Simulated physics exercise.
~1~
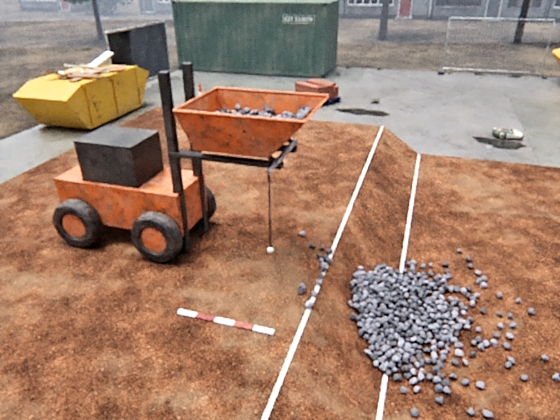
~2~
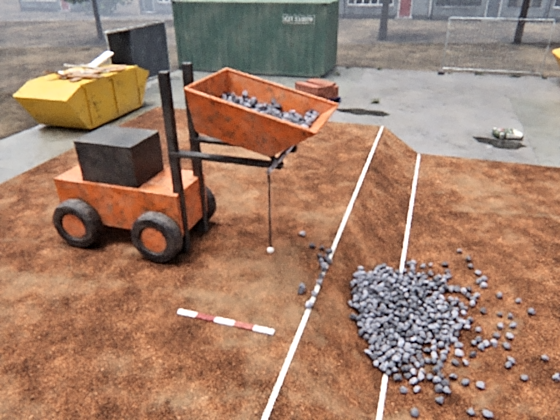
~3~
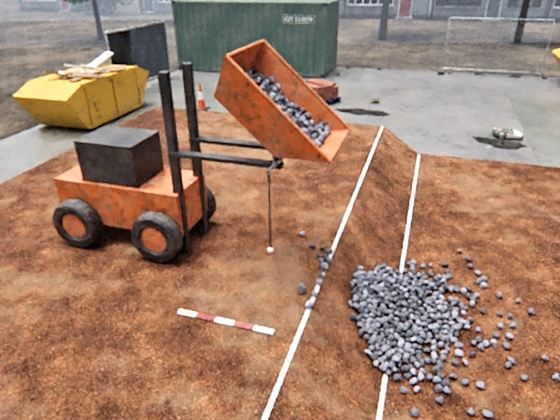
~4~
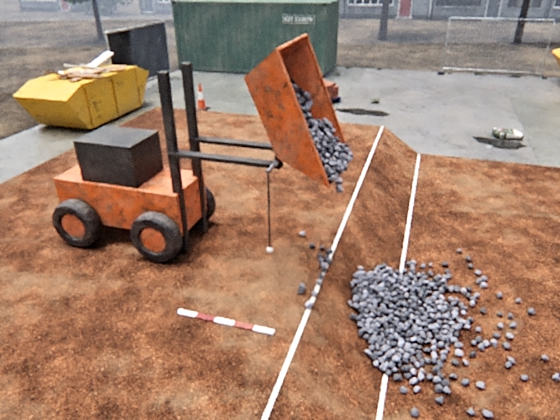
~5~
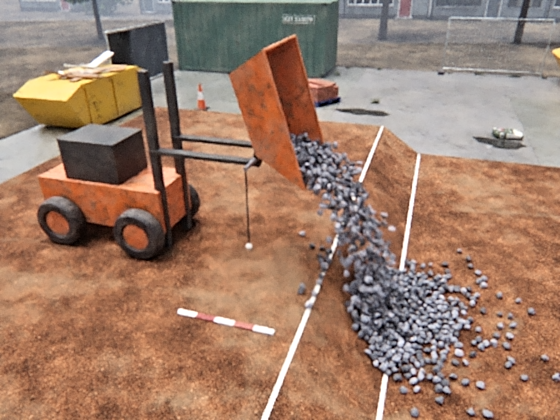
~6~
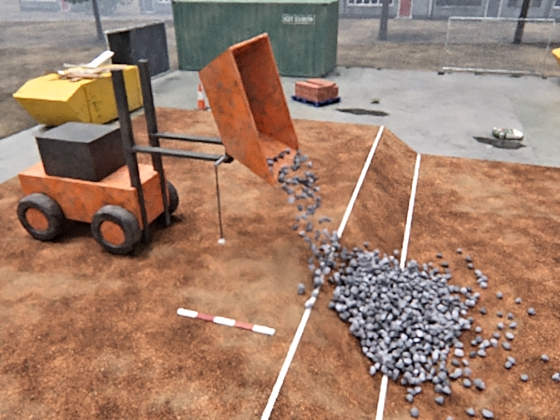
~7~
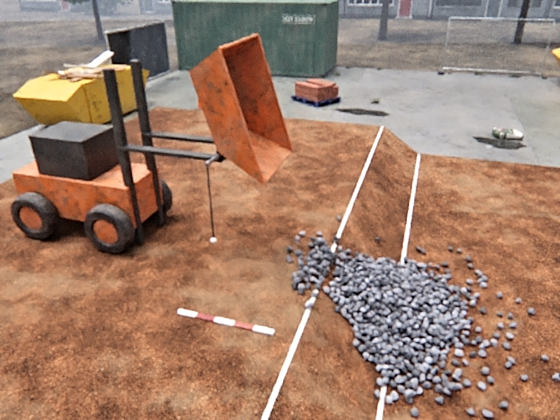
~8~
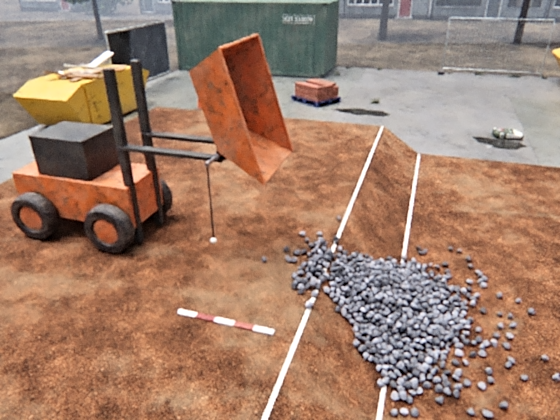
An orange forklift tips grey stones down a bank, backs left, and stops with its skip empty.
